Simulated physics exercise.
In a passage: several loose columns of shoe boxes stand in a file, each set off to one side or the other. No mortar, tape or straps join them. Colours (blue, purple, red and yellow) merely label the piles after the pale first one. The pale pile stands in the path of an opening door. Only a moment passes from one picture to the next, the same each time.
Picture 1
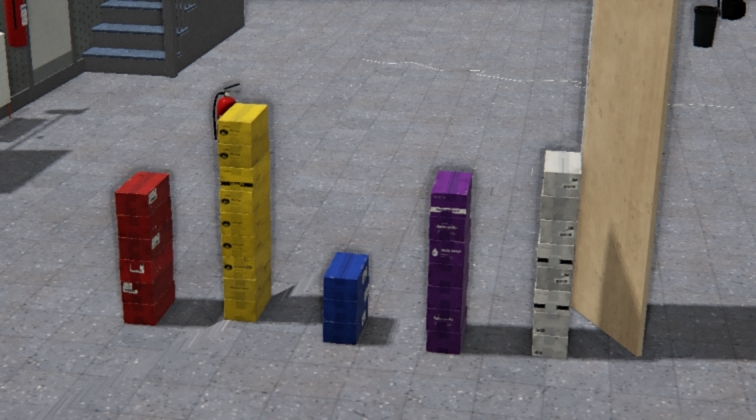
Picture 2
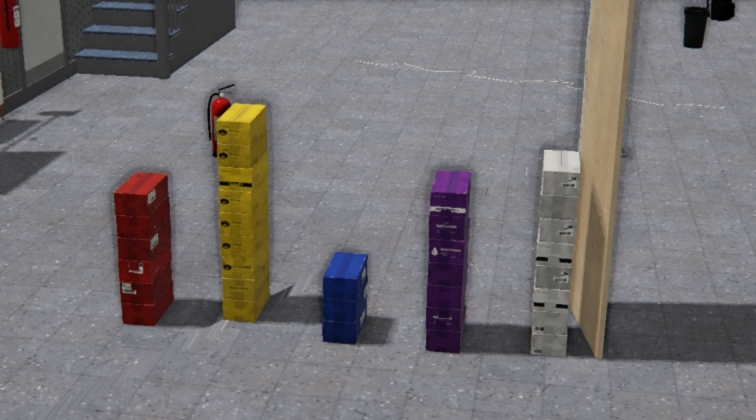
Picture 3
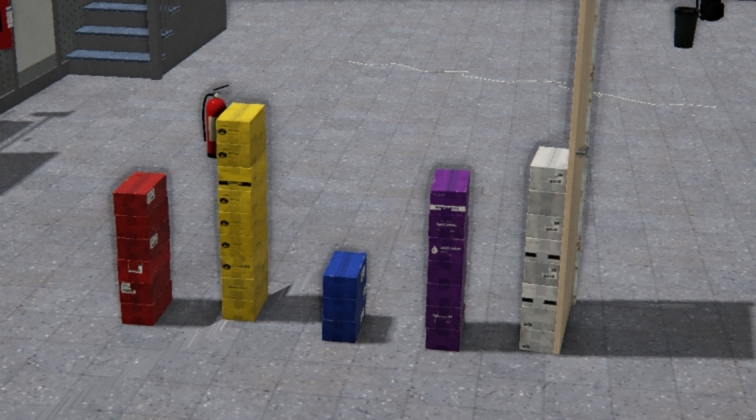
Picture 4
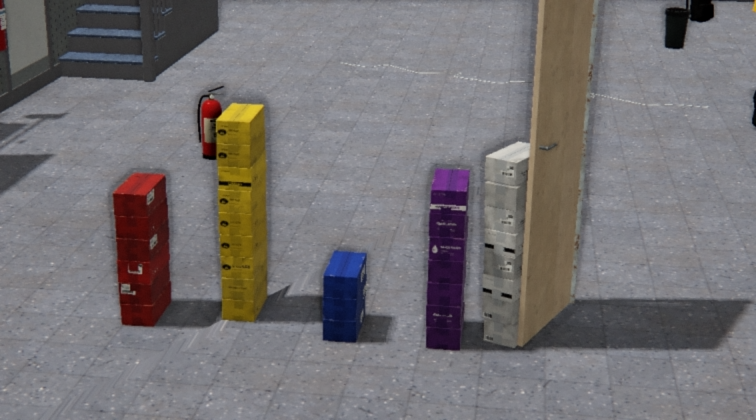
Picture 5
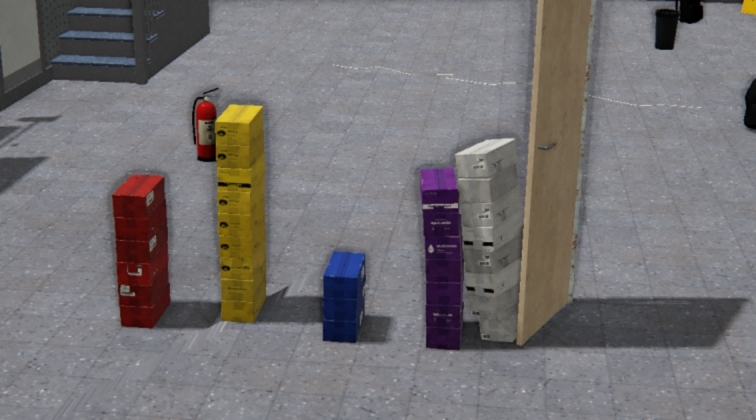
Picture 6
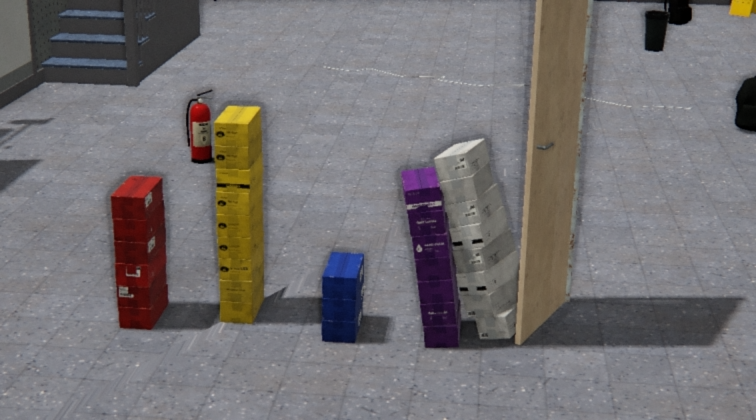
Door swinging into a white stack of boxes, shoving it left against the purple stack, both leaning left beside blue, yellow and red.
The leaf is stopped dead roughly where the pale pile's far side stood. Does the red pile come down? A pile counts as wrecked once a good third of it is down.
In the end the red column keeps nearly all its pieces up.
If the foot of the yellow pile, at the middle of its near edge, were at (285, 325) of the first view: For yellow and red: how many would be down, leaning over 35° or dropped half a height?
Yellow 0, red 0.
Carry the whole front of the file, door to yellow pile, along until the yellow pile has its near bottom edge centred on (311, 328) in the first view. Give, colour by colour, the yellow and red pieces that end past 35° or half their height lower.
By colour: Yellow 0, red 0.
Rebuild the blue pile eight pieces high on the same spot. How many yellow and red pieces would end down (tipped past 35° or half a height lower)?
Pile by pile, yellow 9, red 6.
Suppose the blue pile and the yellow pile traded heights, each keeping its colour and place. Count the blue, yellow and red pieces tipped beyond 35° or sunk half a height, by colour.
By colour: Blue 9, yellow 2, red 5.
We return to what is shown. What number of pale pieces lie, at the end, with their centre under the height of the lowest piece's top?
It comes to 6.
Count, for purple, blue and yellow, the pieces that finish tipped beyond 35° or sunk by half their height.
Down at the end: Purple 7, blue 0, yellow 0.
Soon after the last picture, 8 of the pale pile down; none of the 6 red boxes down (1 of 25 in all colours); top red box unmoved; top purple box leaning well over, half its height lower.
A little later, 8 of the pale pile down; none of the 6 red boxes down (7 of 25 in all colours); top red box unmoved; top purple box on its side.
At rest, 8 of the pale pile down; none of the 6 red boxes down (7 of 25 in all colours); top red box unmoved; top purple box on its side. As the last picture would show them, middles, top red box near (138, 197), top purple box near (279, 312).
